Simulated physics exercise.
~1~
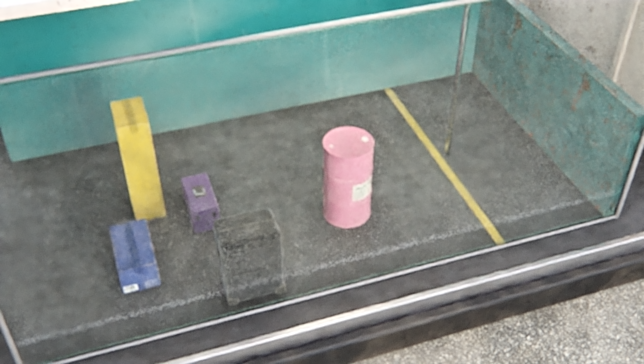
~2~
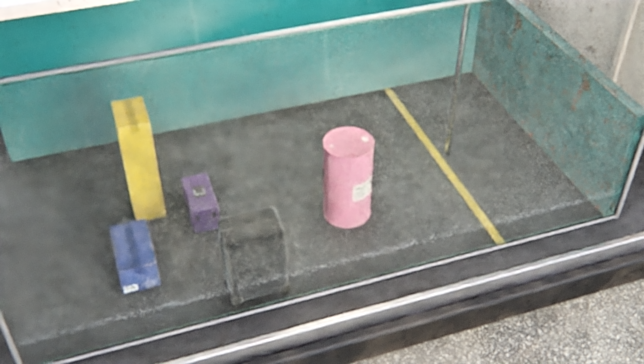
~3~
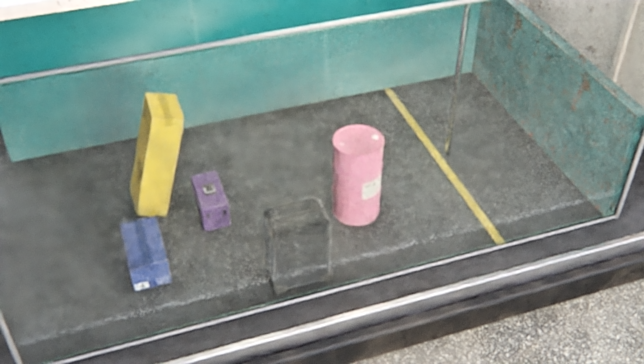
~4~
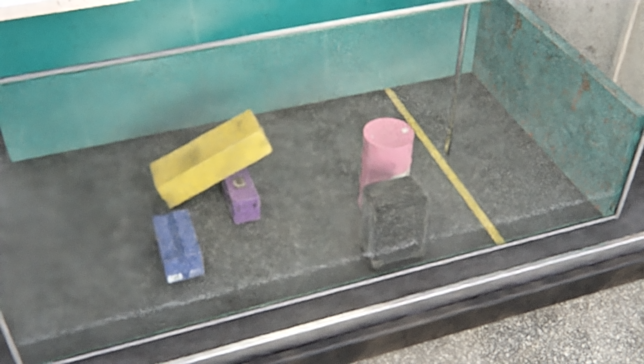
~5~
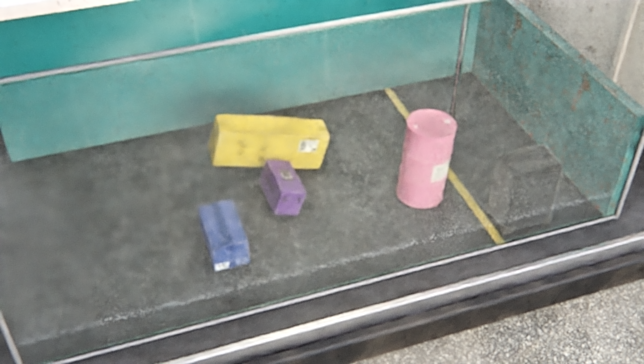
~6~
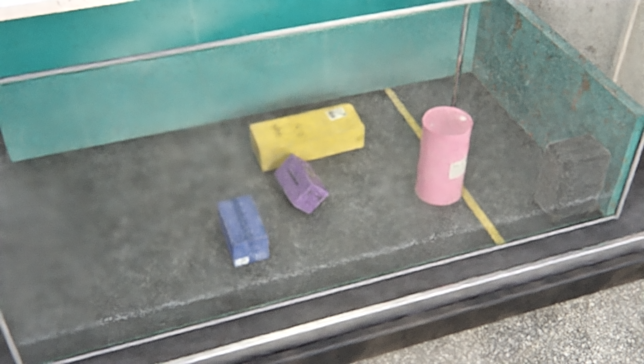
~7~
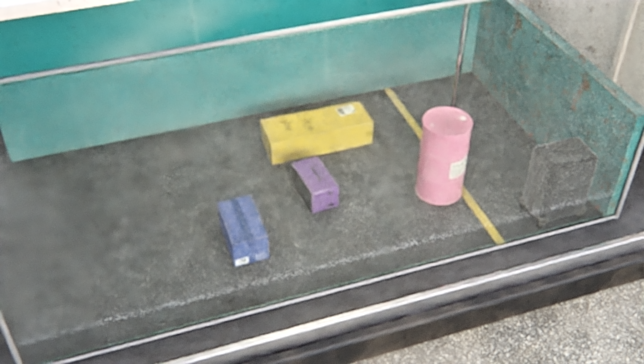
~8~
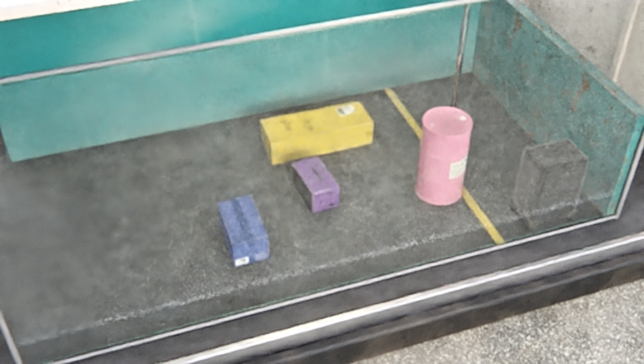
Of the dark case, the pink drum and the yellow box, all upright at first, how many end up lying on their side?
One of them ends up on its side, the yellow box. The dark case and the pink drum are still upright.
A yellow box topples, the goods slide right, and only the dark case crosses the line.
